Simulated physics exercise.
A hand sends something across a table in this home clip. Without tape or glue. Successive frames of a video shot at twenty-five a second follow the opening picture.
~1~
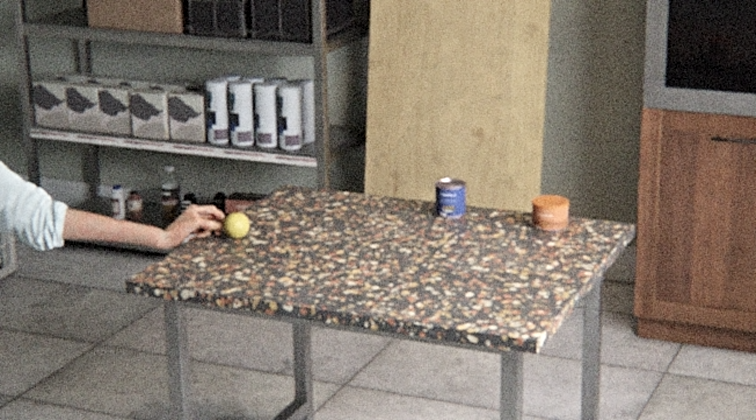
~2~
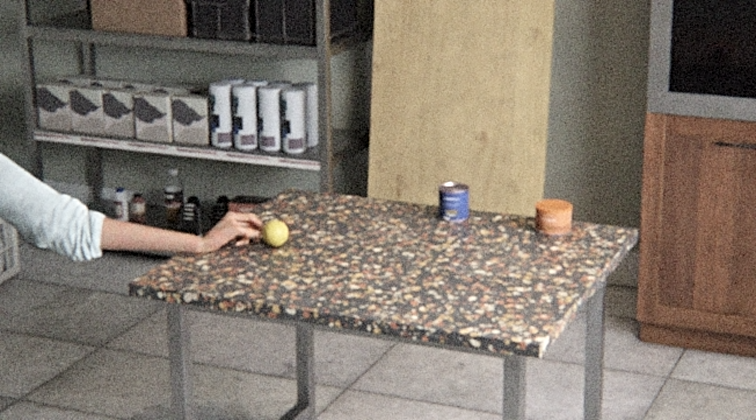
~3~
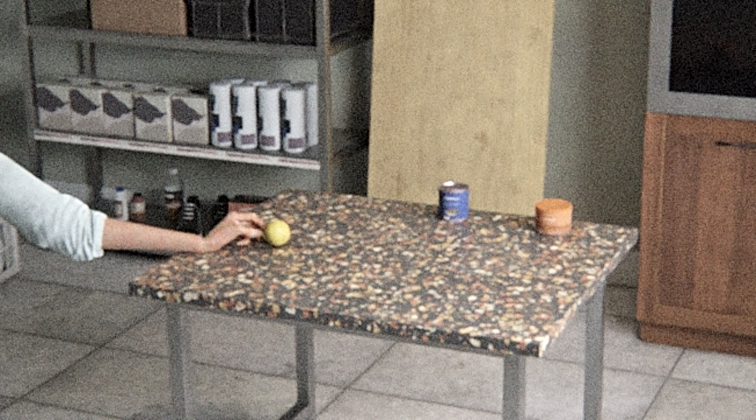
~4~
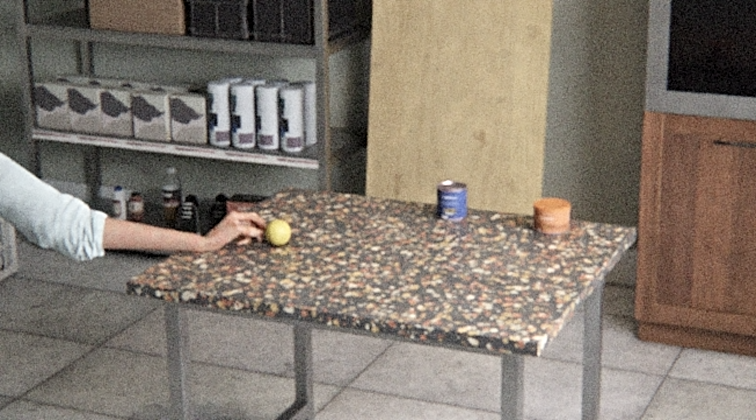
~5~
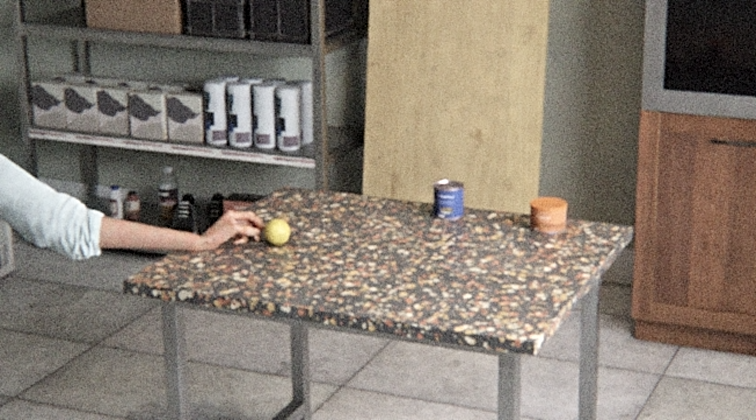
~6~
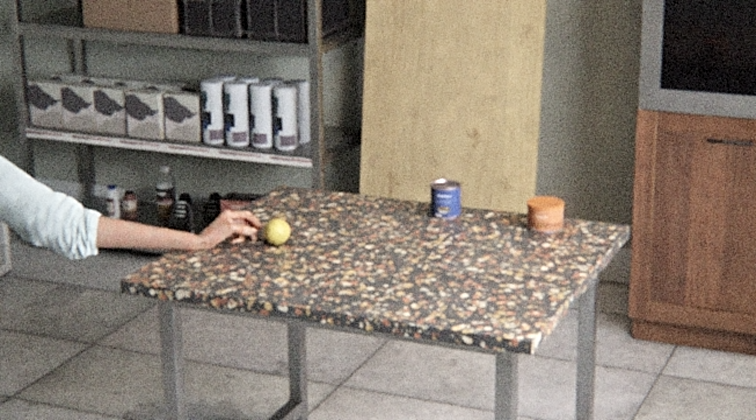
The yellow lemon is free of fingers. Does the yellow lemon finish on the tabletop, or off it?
The yellow lemon finishes on the tabletop.
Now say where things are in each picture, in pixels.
Under the hand; yellow lemon (236, 225), in the first frame.
Under the hand; yellow lemon (275, 233), in the second frame.
Under the hand; yellow lemon (277, 233), in the third frame.
Yellow lemon (277, 232), in the fourth frame.
Yellow lemon (277, 232), in the fifth frame.
Yellow lemon (277, 232), in the sixth frame.
Then, 0.20 s later than the last frame, yellow lemon moved about its own width near (288, 233).
Then, 0.50 s later than the last frame, yellow lemon moved about its own width near (300, 235).
When it is over, moved from the start, yellow lemon. End places, in pixels of the last picture, yellow lemon near (304, 235).
